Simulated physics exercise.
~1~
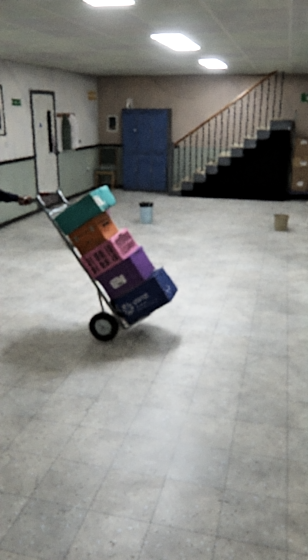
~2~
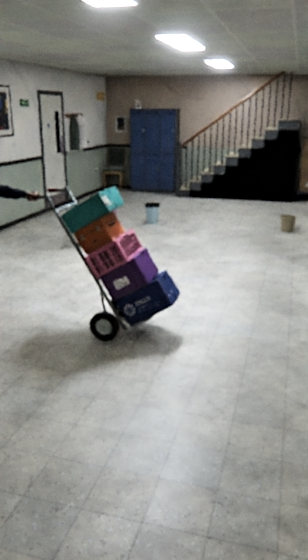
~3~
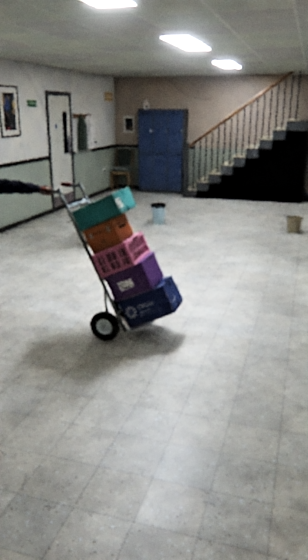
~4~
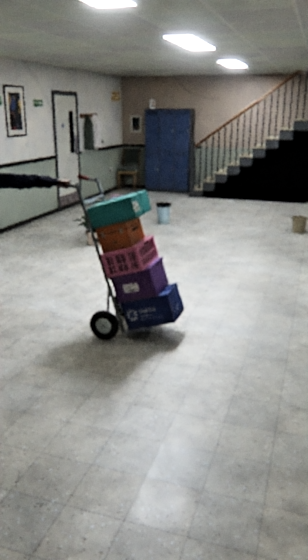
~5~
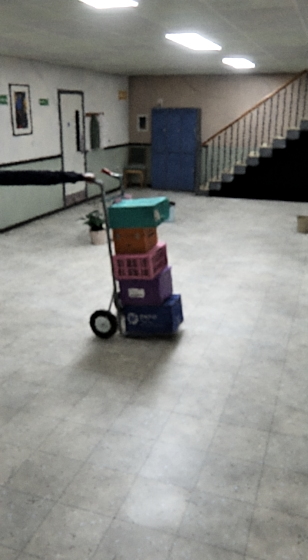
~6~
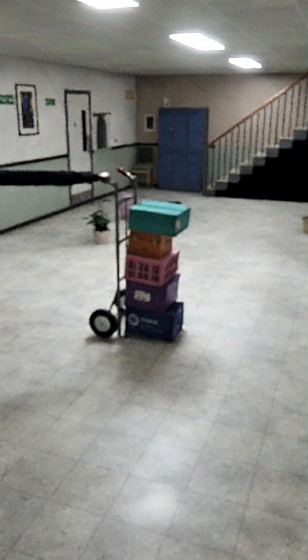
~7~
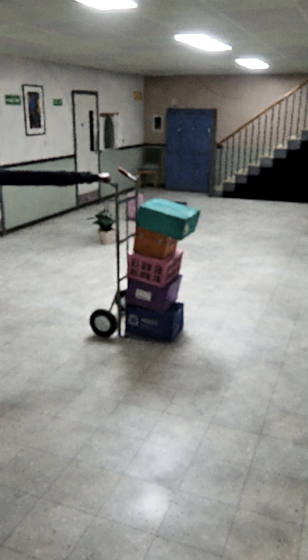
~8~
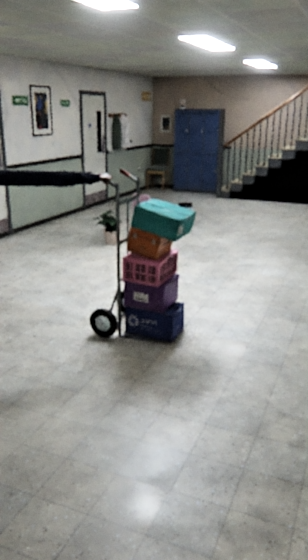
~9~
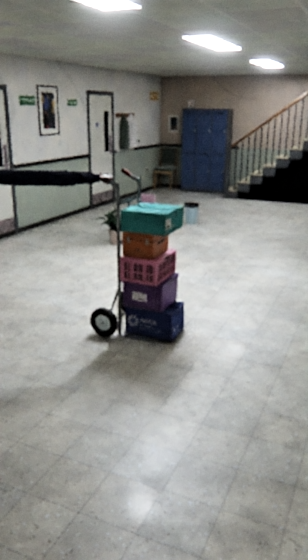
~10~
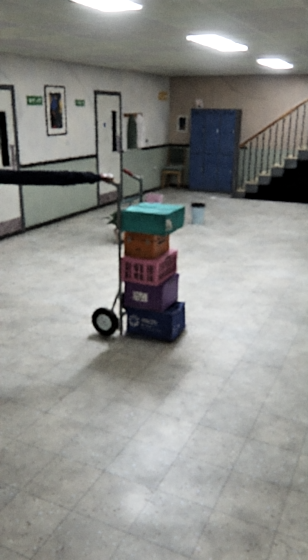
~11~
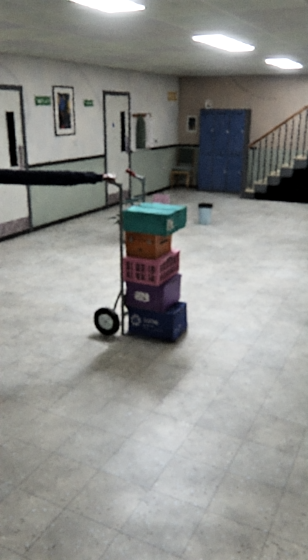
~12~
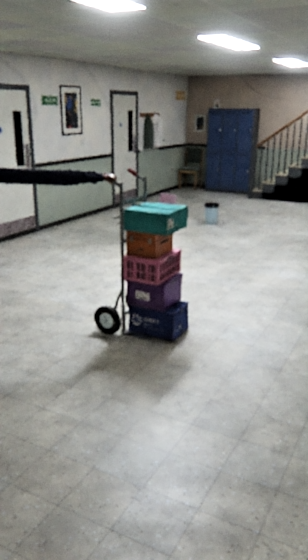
A loaded sack truck is tipped upright by an arm, its five boxes wobbling but staying stacked.
